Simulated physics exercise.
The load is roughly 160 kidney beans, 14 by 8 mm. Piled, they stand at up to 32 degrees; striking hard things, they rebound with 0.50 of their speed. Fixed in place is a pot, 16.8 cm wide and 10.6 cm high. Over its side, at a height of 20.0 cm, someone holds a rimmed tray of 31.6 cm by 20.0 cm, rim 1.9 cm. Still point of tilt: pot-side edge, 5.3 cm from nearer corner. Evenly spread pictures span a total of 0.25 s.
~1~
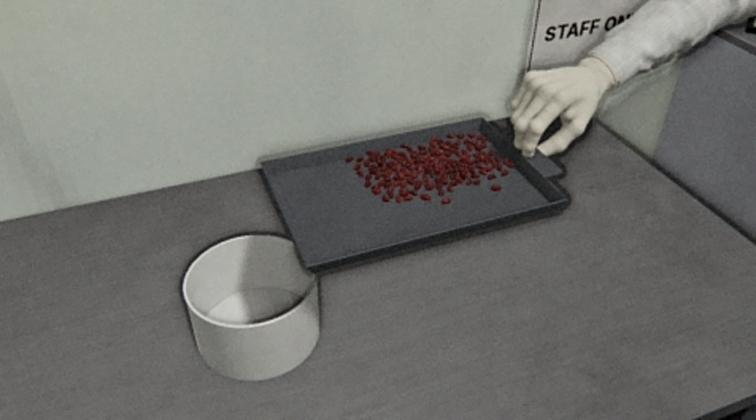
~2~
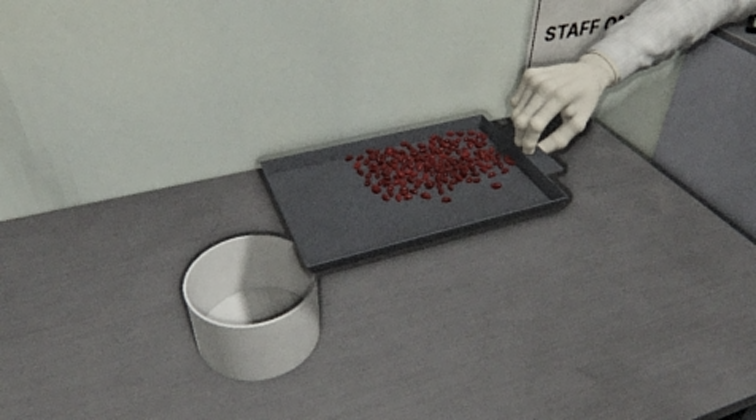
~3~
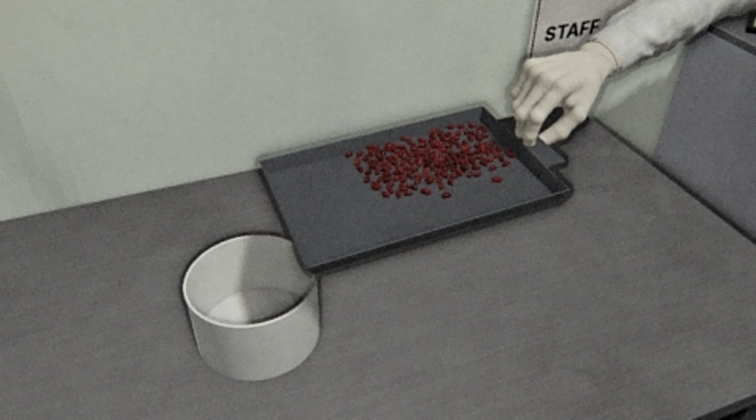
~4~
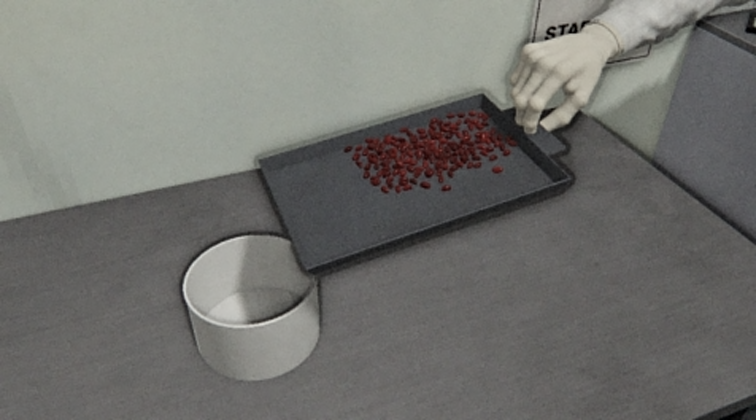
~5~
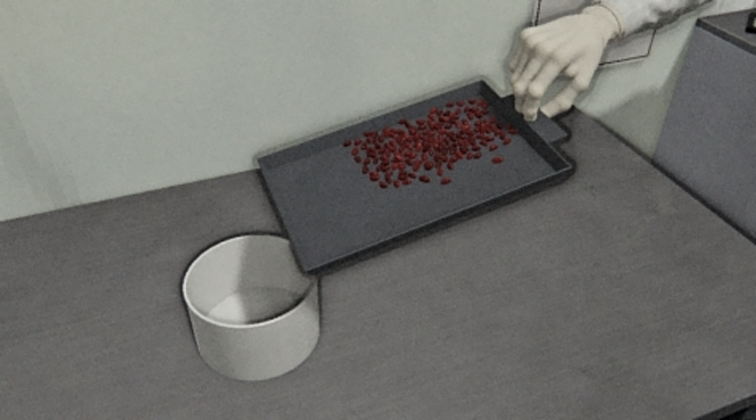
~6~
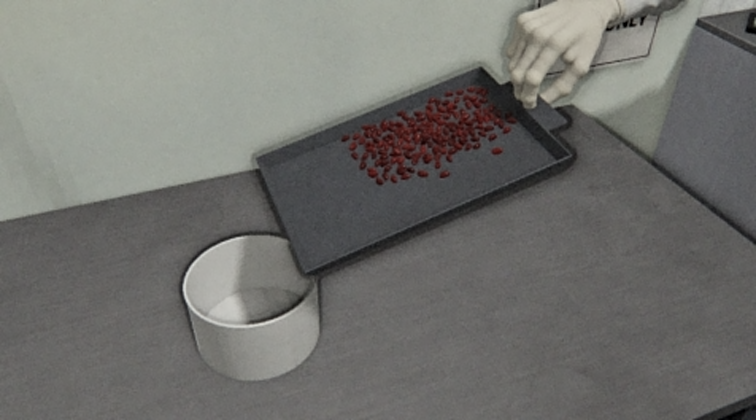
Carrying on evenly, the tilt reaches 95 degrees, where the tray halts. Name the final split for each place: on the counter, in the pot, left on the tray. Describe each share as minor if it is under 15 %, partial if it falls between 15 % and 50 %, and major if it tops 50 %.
In the end counter: Will likely be high; pot: Will likely be medium; tray: Will likely be low.
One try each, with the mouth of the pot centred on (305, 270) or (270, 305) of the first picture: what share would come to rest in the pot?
Near 10 and 70 percent, one try each.
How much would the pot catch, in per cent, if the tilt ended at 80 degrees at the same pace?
About 25 in a hundred would end up in the pot.
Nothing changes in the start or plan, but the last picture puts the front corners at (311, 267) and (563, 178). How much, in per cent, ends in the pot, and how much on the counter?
Per cent by place - pot 0, counter 100.
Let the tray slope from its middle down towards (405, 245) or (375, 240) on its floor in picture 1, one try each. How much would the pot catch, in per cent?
0 and 0 %.
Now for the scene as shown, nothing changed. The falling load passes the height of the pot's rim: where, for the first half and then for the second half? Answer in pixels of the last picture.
Earlier half close to (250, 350), later half at (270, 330) in pixels.
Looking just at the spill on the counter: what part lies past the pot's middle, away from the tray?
Some 80 per cent.
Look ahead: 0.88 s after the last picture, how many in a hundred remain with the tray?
About 25%.
Then, 0.53 s after the last picture, tilt 53 degrees; the tray holds 95 %, the pot 0 %.
Then, 0.88 s after the last picture, tilt 78 degrees; the tray holds 25 %, the pot 15 %.
Then, 1.32 s after the last picture, tilt 95 degrees; the tray holds 0 %, the pot 25 %.
In the end, counter 75 %, pot 25 %, tray 0 %.
